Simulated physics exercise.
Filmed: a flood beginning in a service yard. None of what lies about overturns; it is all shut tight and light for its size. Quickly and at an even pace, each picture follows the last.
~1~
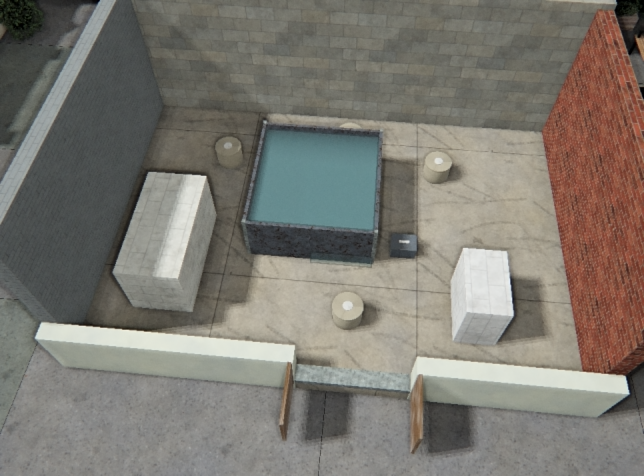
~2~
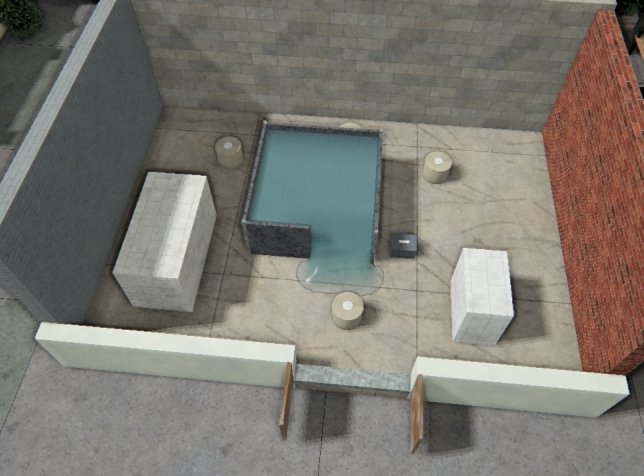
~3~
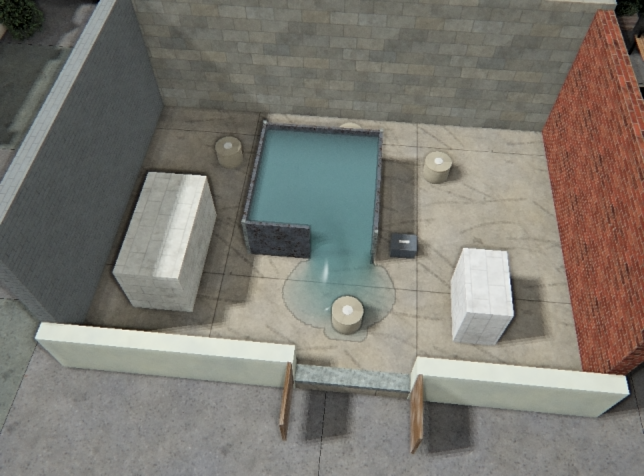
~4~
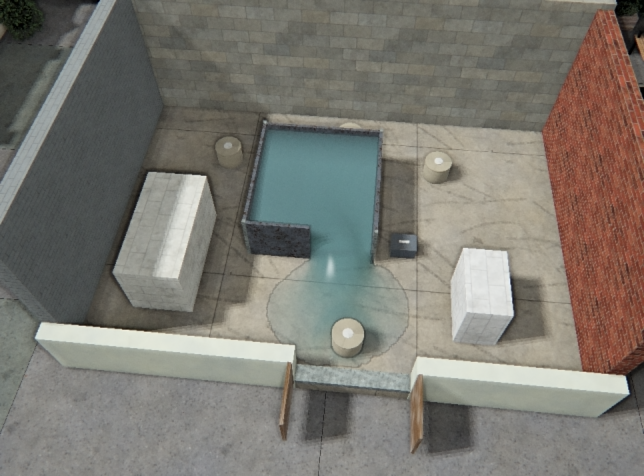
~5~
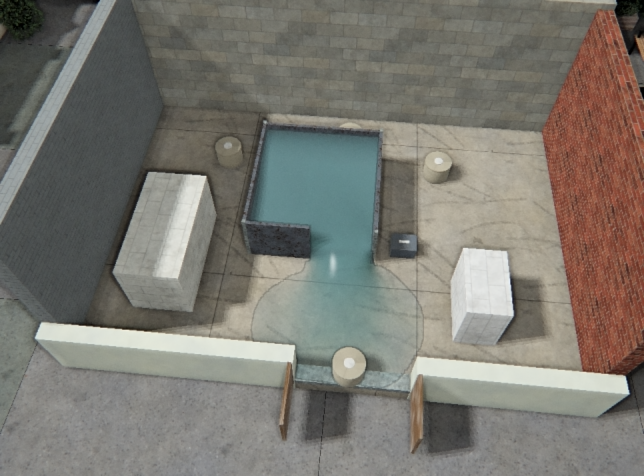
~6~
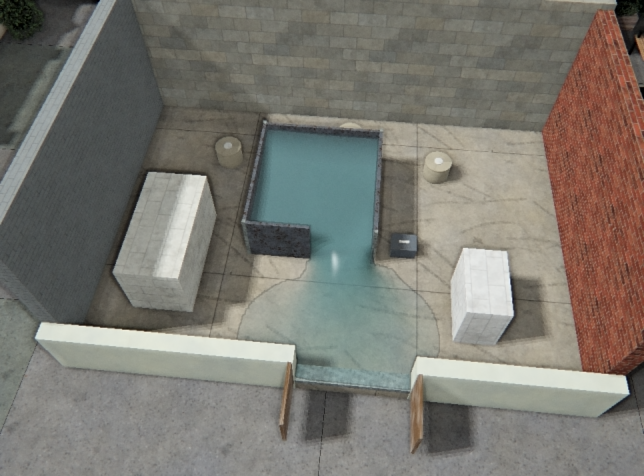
Water floods a walled service yard, seen from high above the front opening by a still camera. It starts in a dark-sided, teal-filled tank at centre, with pale blocks left and right, three beige drums around it and a red brick wall at right. The tank's front right side opens, water fans forward across the floor, and the nearest drum slides to the gap between brown gates, then is gone from view.
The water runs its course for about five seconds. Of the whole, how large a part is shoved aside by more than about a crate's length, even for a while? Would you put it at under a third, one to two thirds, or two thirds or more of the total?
Below a third.
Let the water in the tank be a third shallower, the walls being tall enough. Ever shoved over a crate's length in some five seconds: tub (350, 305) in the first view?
Lab note for this piece: Reached that mark.
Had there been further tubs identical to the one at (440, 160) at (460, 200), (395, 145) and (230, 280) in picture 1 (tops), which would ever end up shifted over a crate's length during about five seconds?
One after the other: Under that, under that, less than that.
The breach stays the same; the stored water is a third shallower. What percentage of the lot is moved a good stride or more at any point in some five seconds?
Some 20 per cent.
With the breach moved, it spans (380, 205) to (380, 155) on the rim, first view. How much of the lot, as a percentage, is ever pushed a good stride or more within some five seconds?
Estimate: Close to 60 in a hundred.
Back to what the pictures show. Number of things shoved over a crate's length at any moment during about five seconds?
1 in all.
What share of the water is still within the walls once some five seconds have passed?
I make it 60 per cent.
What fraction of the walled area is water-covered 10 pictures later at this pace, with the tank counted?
Near 35 in a hundred.
A moment on, 1 of 5 are well off their spots; 0 afloat.
Next, 1 of 5 are well off their spots; 0 afloat.
Later, 1 of 5 are well off their spots; 0 afloat.
In the end, 1 of 5 are well off their spots, and 1 have been at some point; 0 afloat.
